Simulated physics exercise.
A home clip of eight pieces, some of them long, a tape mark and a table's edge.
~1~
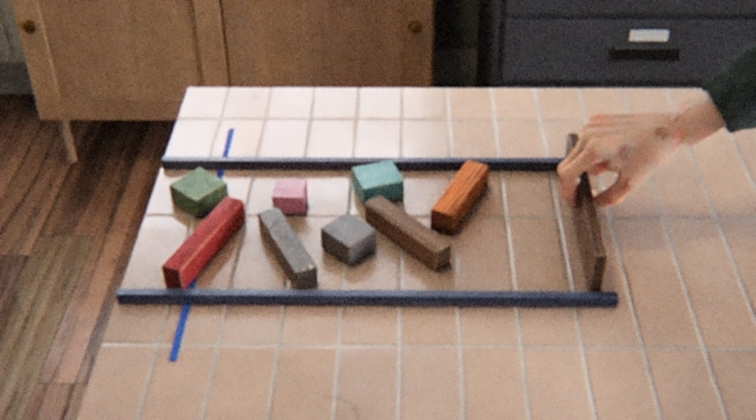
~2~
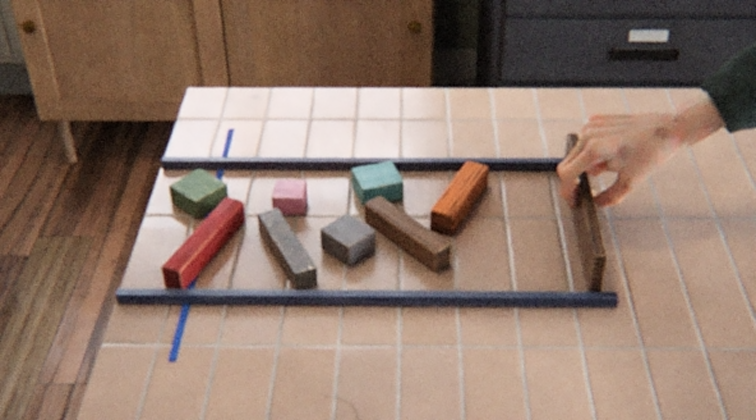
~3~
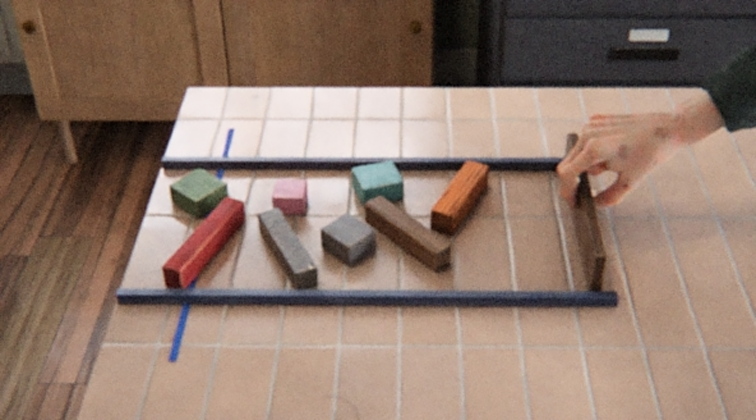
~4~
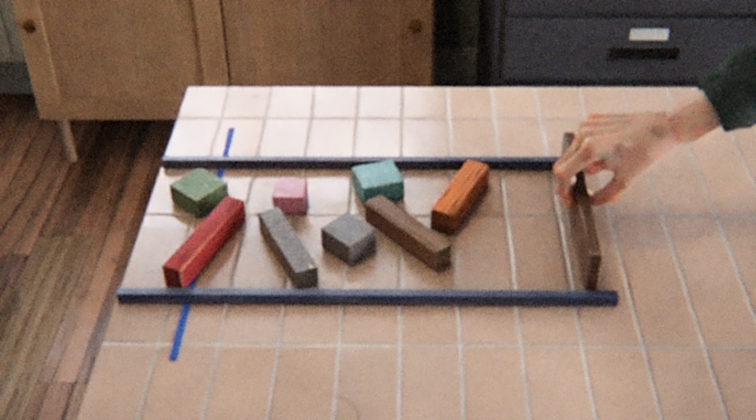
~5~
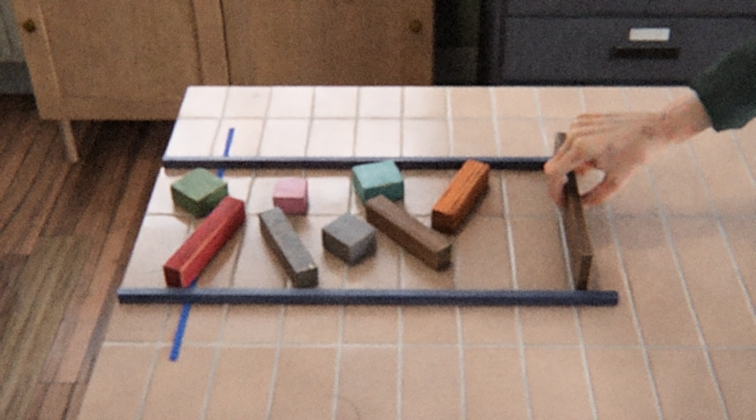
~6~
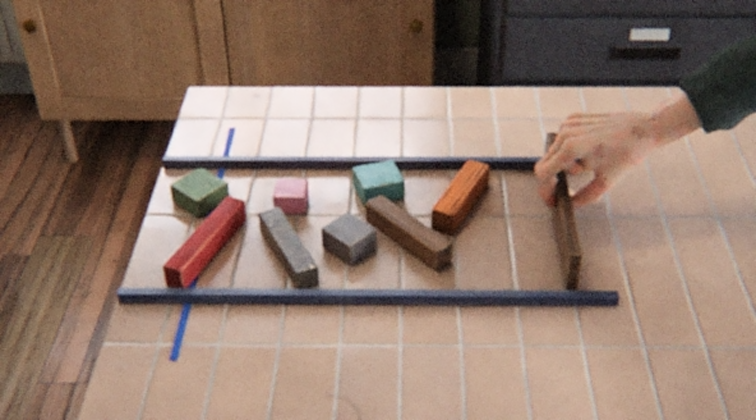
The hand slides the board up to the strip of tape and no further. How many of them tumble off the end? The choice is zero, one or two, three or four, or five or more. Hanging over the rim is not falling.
In the end the number that fall off is three or four.
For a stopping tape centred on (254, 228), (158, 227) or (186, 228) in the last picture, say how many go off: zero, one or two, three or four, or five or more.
Taking them in turn, none at all; five or over; at least five.
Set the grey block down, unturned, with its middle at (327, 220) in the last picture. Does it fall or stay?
From there it is kept.
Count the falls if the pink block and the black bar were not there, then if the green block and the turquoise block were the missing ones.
The counts: 2 and 2.
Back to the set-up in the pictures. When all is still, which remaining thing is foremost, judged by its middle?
It is the pink block.
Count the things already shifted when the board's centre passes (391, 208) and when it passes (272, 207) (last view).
4 and 8.
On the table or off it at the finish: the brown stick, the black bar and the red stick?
The brown stick stays on, the black bar goes over, the red stick is lost.
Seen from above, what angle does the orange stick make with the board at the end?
Near 0 degrees.
A little later, none off yet; green block at rest near (200, 192); red stick at rest near (206, 242); pink block at rest near (291, 196).
Next, none off yet; green block moving near (192, 189); red stick shifted a little near (184, 239); pink block shifted about its own width near (245, 201).
When it is over, the number that fall off is three or four; down, black bar, red stick and green block.
